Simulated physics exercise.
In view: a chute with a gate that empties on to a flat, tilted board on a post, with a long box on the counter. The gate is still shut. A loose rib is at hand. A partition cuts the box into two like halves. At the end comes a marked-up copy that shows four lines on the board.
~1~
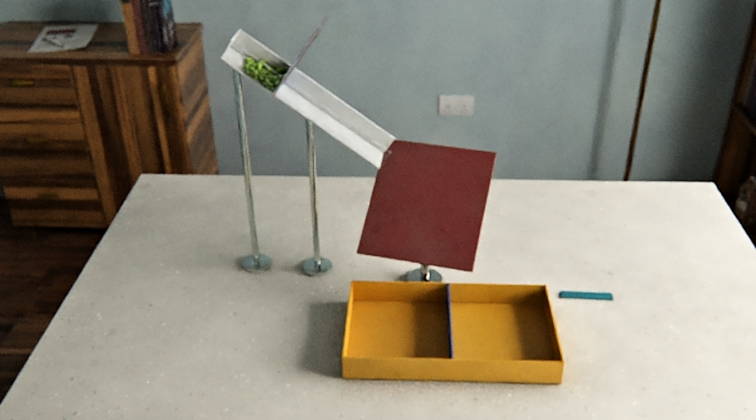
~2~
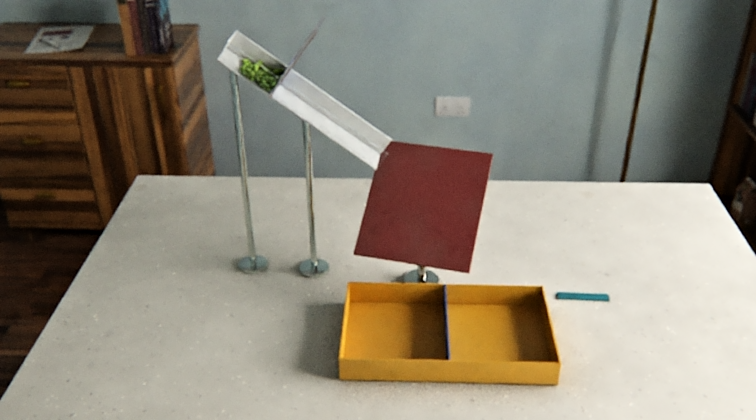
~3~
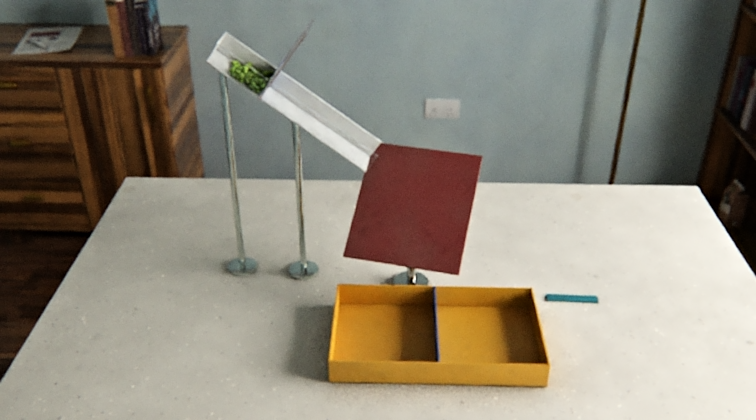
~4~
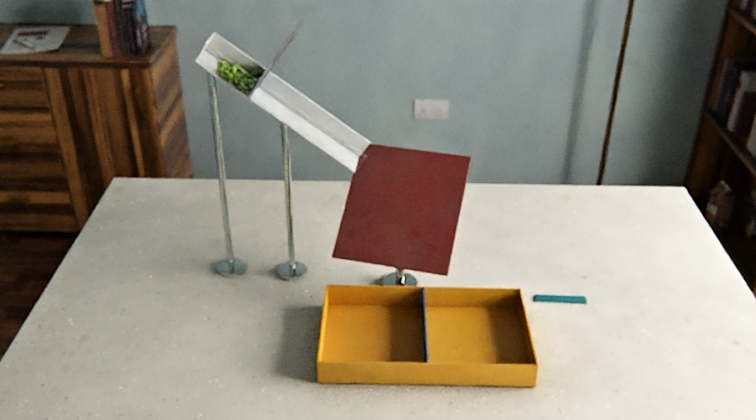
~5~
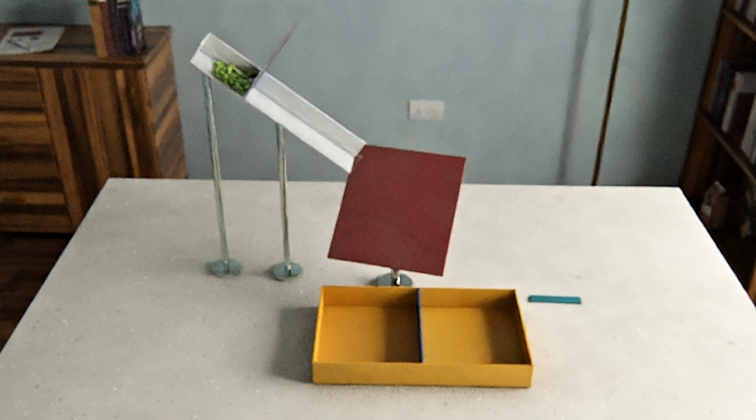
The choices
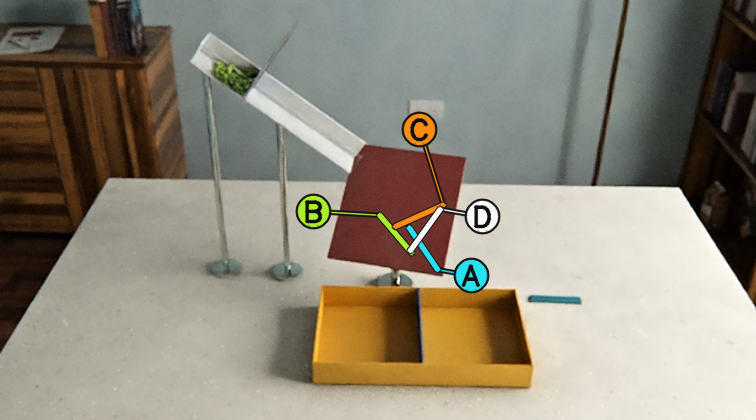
Camera drifting slightly right past a still tabletop setup of green peas in a raised chute, tilted red board and divided yellow box.
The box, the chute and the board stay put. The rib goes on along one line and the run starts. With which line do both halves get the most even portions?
A is best.
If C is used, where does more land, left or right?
More lands on the left.
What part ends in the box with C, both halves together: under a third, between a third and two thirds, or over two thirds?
Over two thirds.
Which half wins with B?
The right half.
On the marked copy, line A from (409, 227) to (437, 269); line B from (379, 215) to (411, 252); line C from (443, 205) to (395, 226); line D from (440, 209) to (410, 250).
Choosing A, of what is caught, close to half in the left half, close to half in the right.
Choosing B, of what is caught, a small share in the left half, all but a few in the right.
Choosing C, of what is caught, all but a few in the left half, a small share in the right.
Choosing D, of what is caught, all but a few in the left half, a small share in the right.
